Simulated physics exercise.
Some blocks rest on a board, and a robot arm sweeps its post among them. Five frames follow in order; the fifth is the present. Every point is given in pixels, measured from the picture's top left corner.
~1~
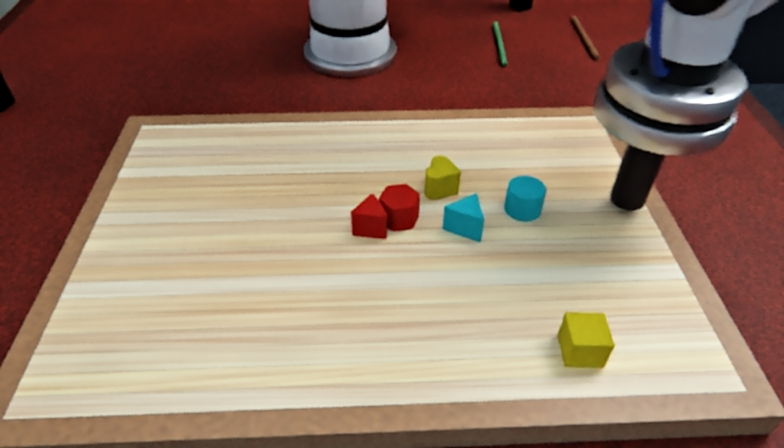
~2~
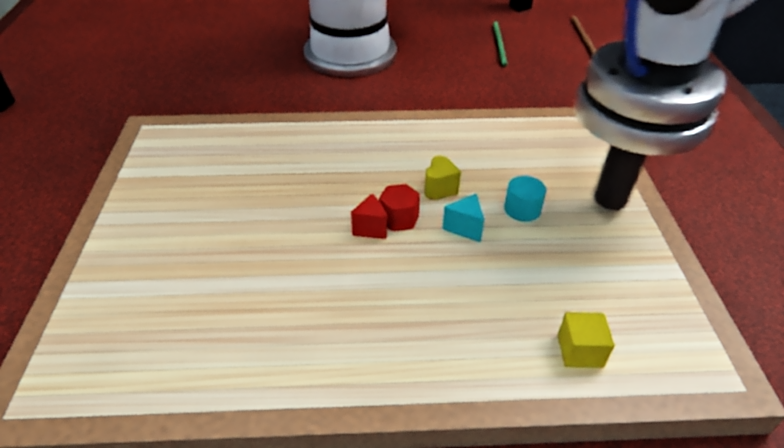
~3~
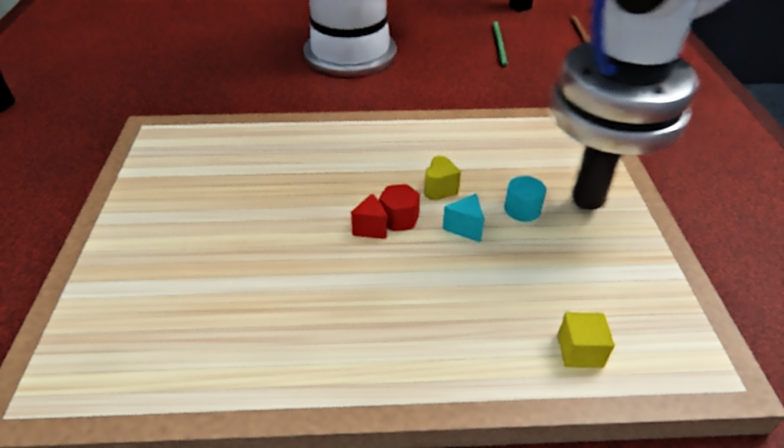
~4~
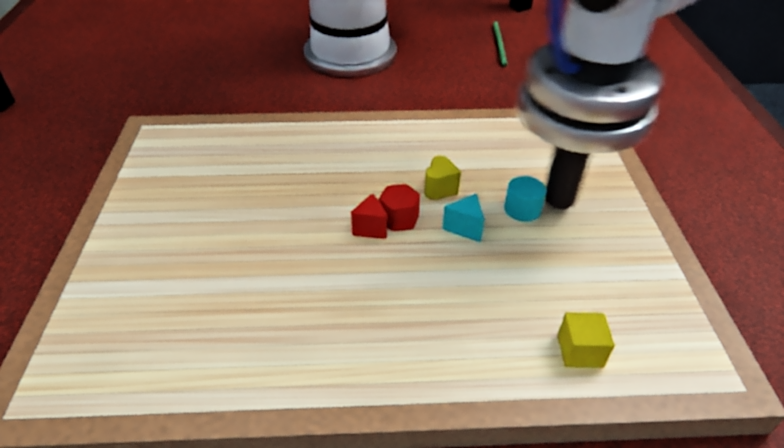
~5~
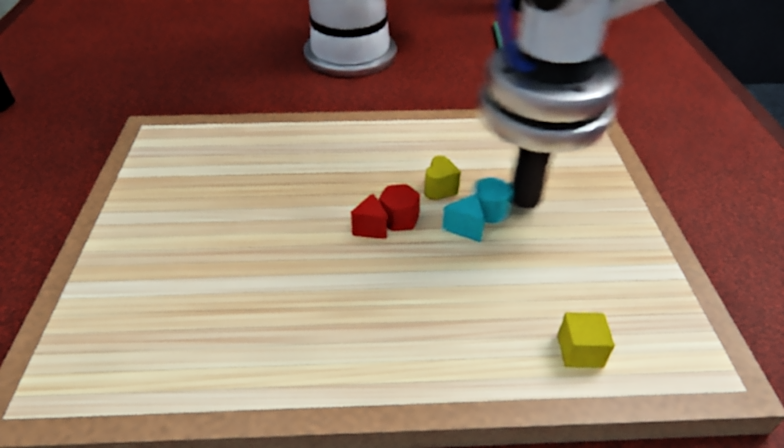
On a wooden board, a robot arm moving its dark post left and pushing a turquoise round block toward a turquoise triangular piece.
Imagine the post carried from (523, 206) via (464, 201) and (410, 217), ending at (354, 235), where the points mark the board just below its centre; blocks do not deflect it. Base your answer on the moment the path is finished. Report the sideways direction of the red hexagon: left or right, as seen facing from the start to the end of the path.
Sideways, to the left.
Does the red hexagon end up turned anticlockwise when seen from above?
Answer: No.
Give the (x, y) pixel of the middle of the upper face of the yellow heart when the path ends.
Its top face will be centred at roughly (423, 164).
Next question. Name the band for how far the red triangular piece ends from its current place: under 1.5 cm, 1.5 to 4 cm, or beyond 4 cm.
Once the path ends, it will sit over 4 cm from where it is now.
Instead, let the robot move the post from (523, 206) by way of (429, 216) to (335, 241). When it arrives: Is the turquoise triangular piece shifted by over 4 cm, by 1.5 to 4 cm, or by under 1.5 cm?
The answer is 1.5 to 4 cm.
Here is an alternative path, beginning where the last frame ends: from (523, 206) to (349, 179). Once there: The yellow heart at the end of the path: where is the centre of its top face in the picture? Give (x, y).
It will end up at (387, 144).
The first path, step by step. One third of the way, post at (464, 193); yellow heart at (434, 165); turquoise round block at (436, 191).
Two thirds of the way, post at (411, 209); red triangular piece at (317, 210), turned 30° clockwise; red hexagon at (349, 216), turned 65° clockwise; yellow heart at (423, 164), turned 50° clockwise; turquoise round block at (391, 216).
At the end, post at (353, 227); red triangular piece at (310, 210), turned 50° clockwise; red hexagon at (326, 234), turned 115° clockwise; yellow heart at (423, 164), turned 50° clockwise; turquoise round block at (373, 236).
